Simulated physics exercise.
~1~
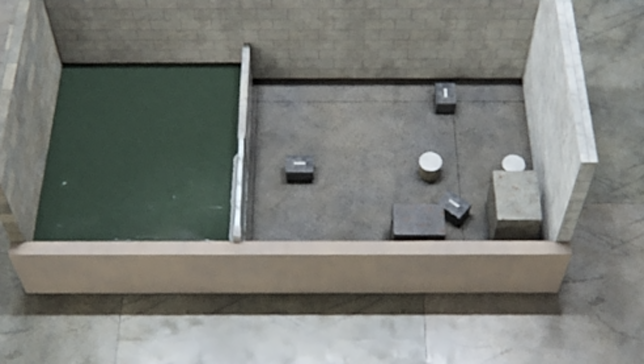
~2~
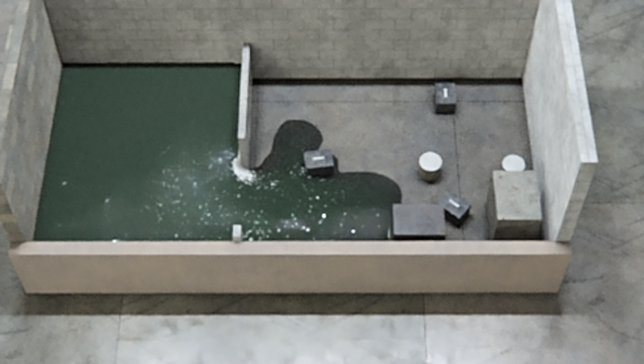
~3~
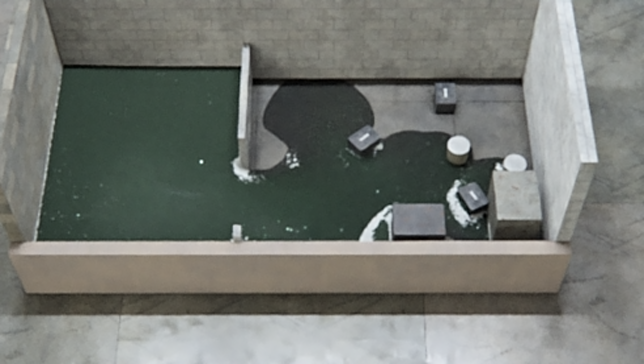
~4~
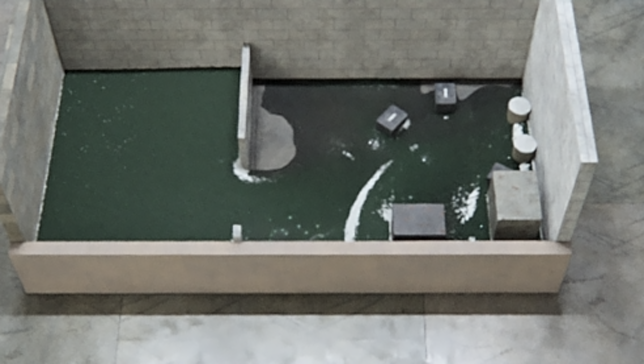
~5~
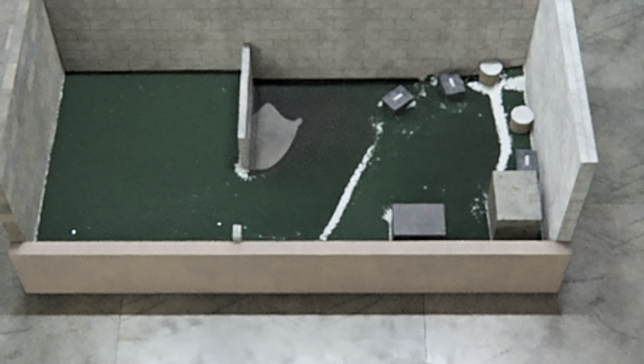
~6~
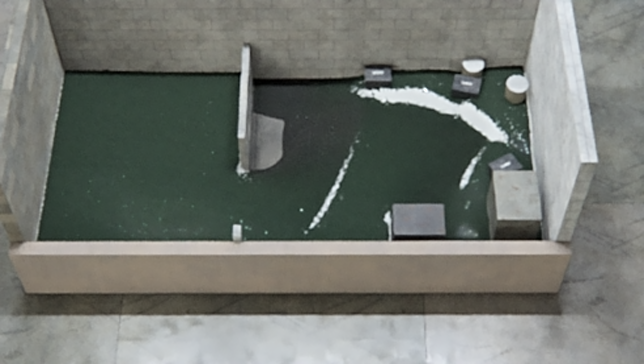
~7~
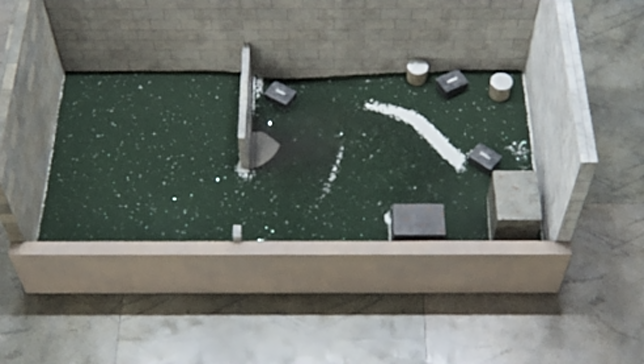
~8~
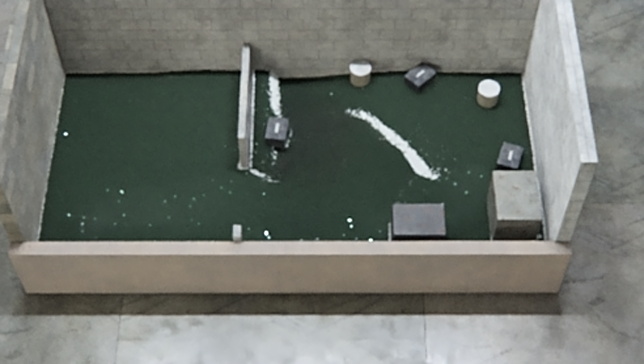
Dark green water burst through a gap in the partition and flooded the dry side of a walled basin, sweeping small dark boxes and white pails toward the far right corner before they drifted back leftward, ending afloat and scattered around the flooded side.
